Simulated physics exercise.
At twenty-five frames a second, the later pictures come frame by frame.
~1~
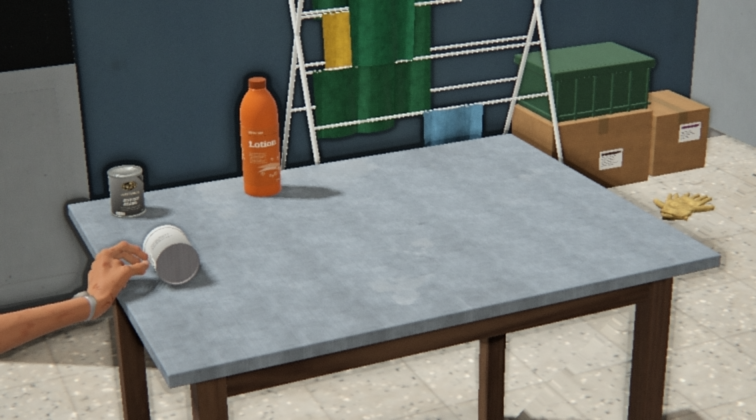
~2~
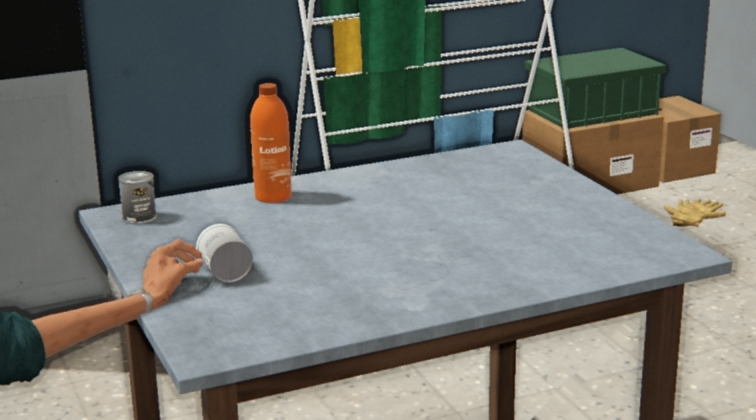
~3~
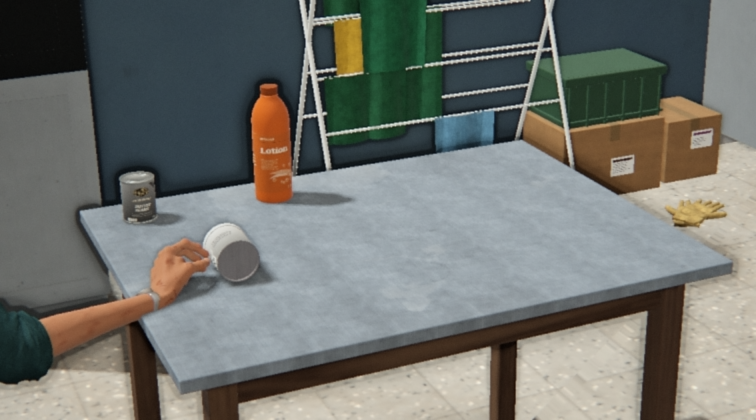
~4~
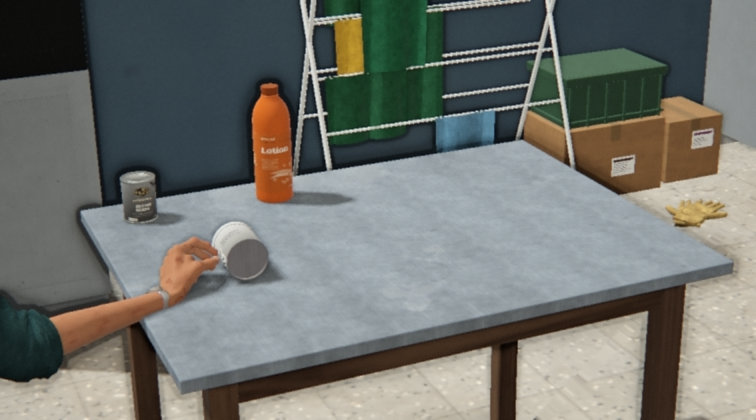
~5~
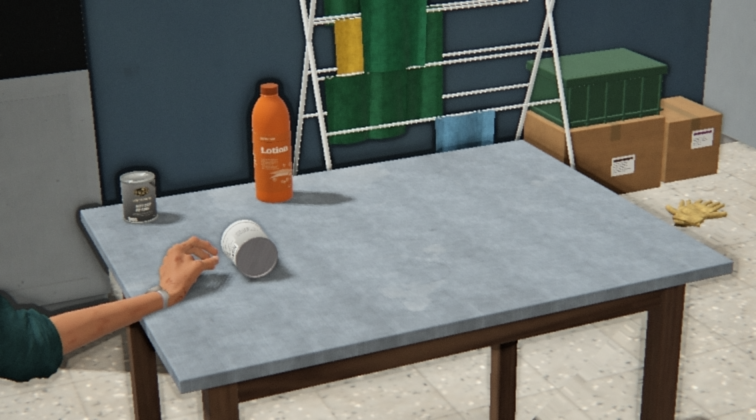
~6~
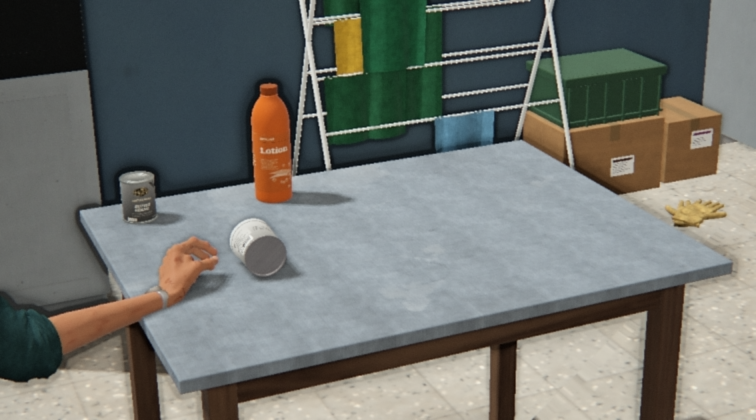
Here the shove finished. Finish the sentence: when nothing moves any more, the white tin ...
... is still on the table.
Then, 0.30 s on from there, white tin shifted well along near (317, 237).
Then, 0.70 s on from there, white tin shifted well along near (373, 227).
In the end, moved from the start, white tin. At the end, from the last picture's camera, white tin near (411, 220).
